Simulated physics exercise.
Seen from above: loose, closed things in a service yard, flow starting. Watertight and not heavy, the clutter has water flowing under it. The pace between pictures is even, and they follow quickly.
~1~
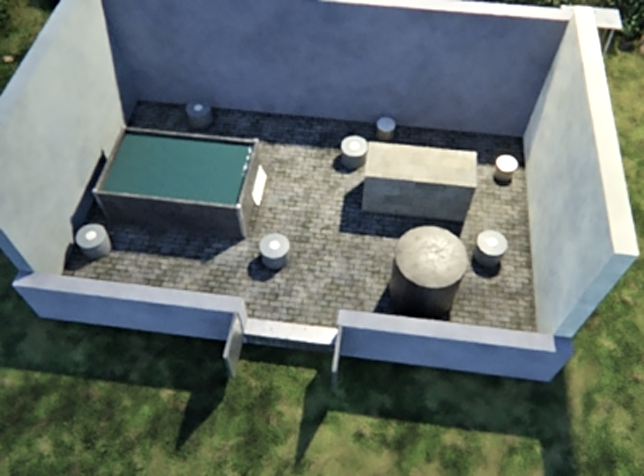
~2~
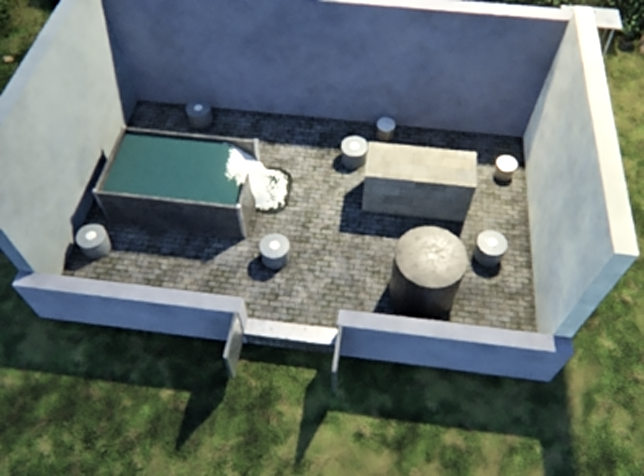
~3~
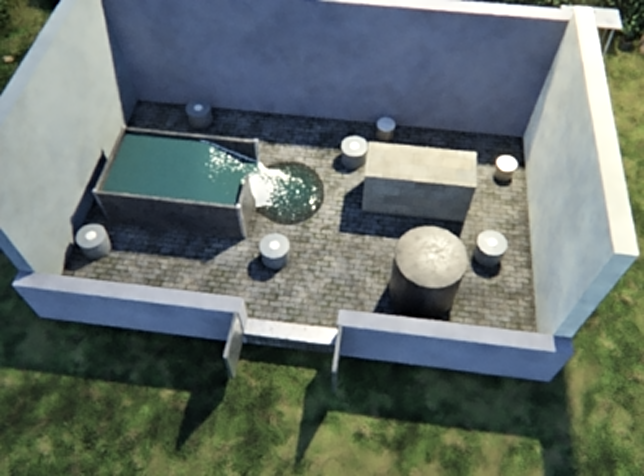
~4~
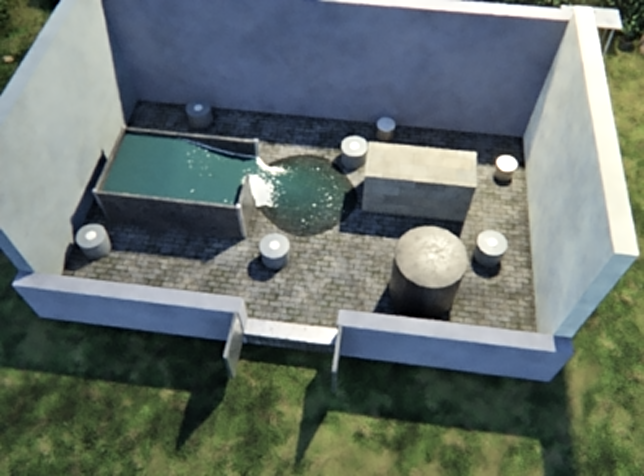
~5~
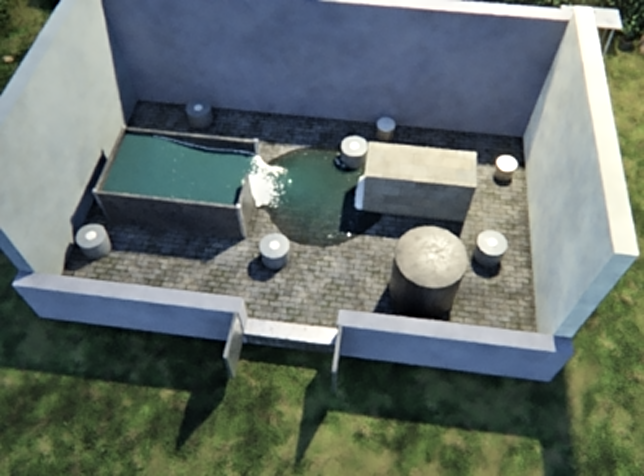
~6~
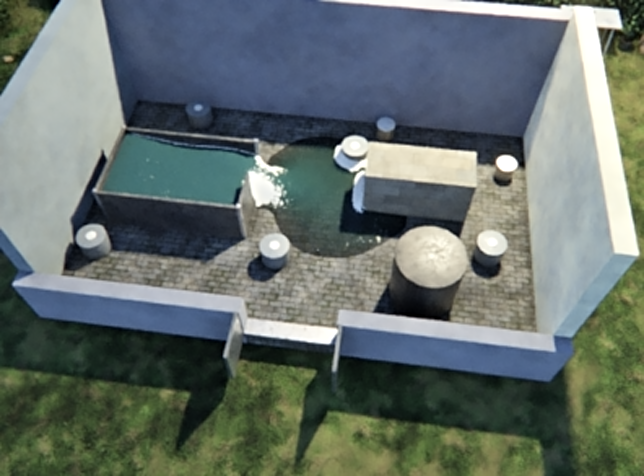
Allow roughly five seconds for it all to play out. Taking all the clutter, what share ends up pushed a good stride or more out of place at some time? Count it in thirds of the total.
Midway band.
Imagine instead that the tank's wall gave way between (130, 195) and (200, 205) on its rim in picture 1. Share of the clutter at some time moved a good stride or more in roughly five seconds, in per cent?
I'd say around 20 per cent.
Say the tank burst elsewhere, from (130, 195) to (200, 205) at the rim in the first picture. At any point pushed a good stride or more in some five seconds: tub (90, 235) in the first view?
Bottom line: It got there.
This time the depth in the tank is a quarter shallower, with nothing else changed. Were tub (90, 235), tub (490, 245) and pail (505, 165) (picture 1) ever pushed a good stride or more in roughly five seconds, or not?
Order as given: Not past it; not past it; displaced that much.
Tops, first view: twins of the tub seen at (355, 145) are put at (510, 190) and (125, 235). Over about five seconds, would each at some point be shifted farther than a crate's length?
Travels that far, then falls short.
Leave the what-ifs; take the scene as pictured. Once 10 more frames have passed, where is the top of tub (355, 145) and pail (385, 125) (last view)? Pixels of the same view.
Expect them at roughly (484, 146) and roughly (501, 133).
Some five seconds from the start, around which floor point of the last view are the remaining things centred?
The average sits close to (336, 228).
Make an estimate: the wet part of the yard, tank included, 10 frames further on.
My guess is around 55 per cent.
A moment on, 0 of 8 are well off their spots; 0 afloat.
Next, 2 of 8 are well off their spots; 1 afloat.
Later, 3 of 8 are well off their spots; 4 afloat.
In the end, 4 of 8 are well off their spots, and 4 have been at some point; 4 afloat.
